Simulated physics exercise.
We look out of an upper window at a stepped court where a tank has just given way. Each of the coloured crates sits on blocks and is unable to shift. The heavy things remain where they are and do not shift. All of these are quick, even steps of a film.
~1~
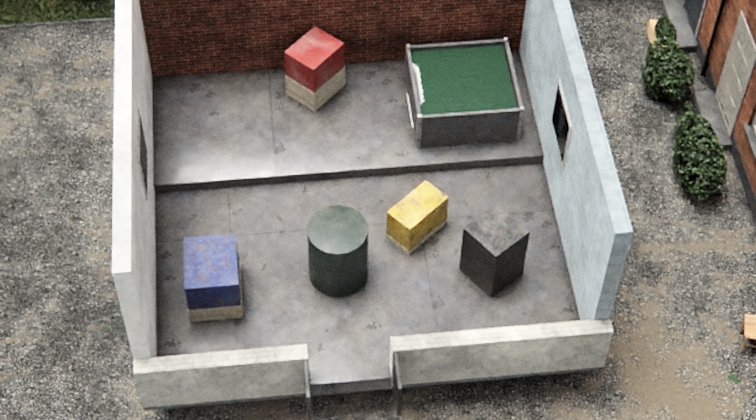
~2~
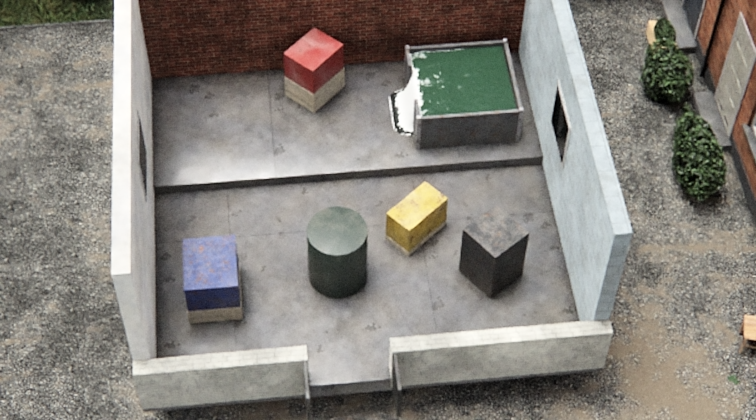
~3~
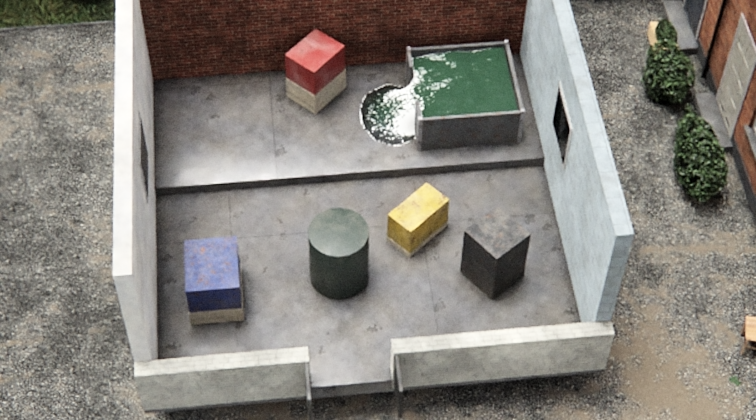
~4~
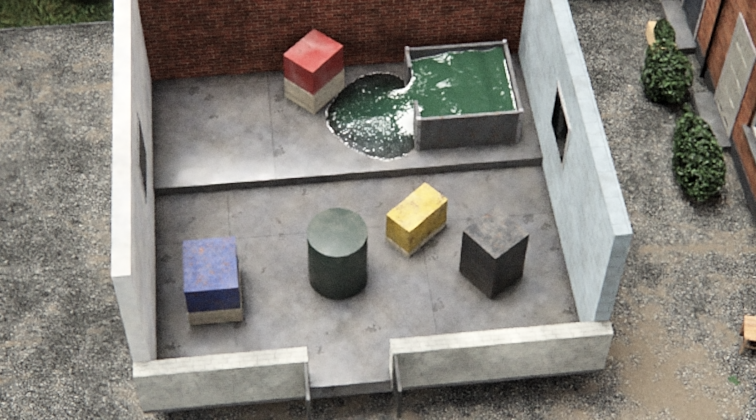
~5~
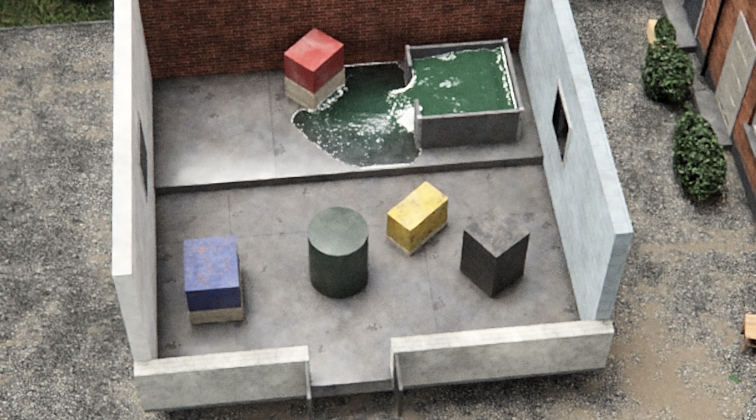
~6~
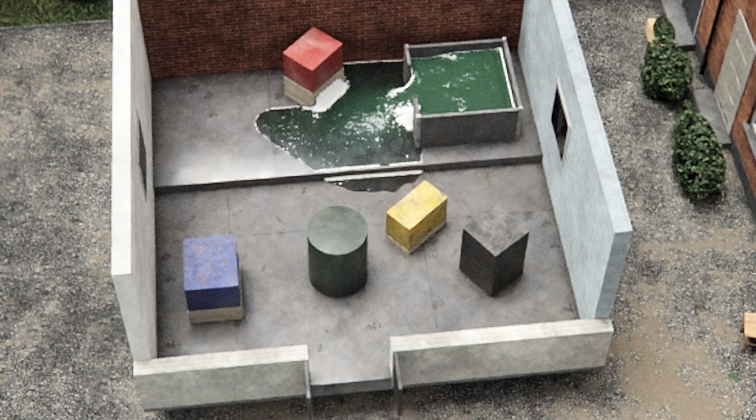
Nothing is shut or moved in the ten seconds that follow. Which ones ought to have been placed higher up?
In the end: The red crate stays dry; the blue crate stays dry; the yellow crate stays dry.
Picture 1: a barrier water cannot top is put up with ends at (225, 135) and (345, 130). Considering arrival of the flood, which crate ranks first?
It's the red crate.
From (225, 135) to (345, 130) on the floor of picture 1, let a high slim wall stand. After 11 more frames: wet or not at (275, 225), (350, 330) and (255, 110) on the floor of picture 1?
In that order: Covered, free of water, wet.
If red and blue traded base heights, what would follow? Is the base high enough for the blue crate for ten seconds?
The blue crate is not reached.
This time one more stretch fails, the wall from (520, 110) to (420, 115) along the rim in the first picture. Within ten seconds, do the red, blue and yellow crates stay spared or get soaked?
Crate by crate: Red - left alone; blue - left alone; yellow - hit.
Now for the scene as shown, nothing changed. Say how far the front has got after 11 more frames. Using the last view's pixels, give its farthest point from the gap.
About (156, 264).
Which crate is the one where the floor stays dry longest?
Result - the blue-painted one.
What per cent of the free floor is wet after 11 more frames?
I make it 40 per cent.
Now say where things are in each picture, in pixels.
Still water in the tank at (464, 81), in the first frame.
Water pours out at (414, 103) and has run to (399, 94), in the second frame.
The front is at (366, 106), out from the gap at (415, 105), in the third frame.
Water pours out at (413, 105) and has run to (330, 117), in the fourth frame.
Water pours out at (414, 103) and has run to (298, 118), in the fifth frame.
The front is at (262, 128), out from the gap at (413, 102), in the sixth frame.
A moment on, water covers 25 % of the floor; the red crate water round its plinth, the blue crate not reached, the yellow crate water round its plinth.
Next, water covers 40 % of the floor; the red crate water round its plinth, the blue crate water round its plinth, the yellow crate water round its plinth.
Then, water covers 50 % of the floor; the red crate water round its plinth, the blue crate water round its plinth, the yellow crate water round its plinth.
Later, water covers 70 % of the floor; the red crate water round its plinth, the blue crate water round its plinth, the yellow crate water round its plinth.
In the end, water covers 90 % of the floor; the red crate stayed above the water, the blue crate stayed above the water, the yellow crate stayed above the water.
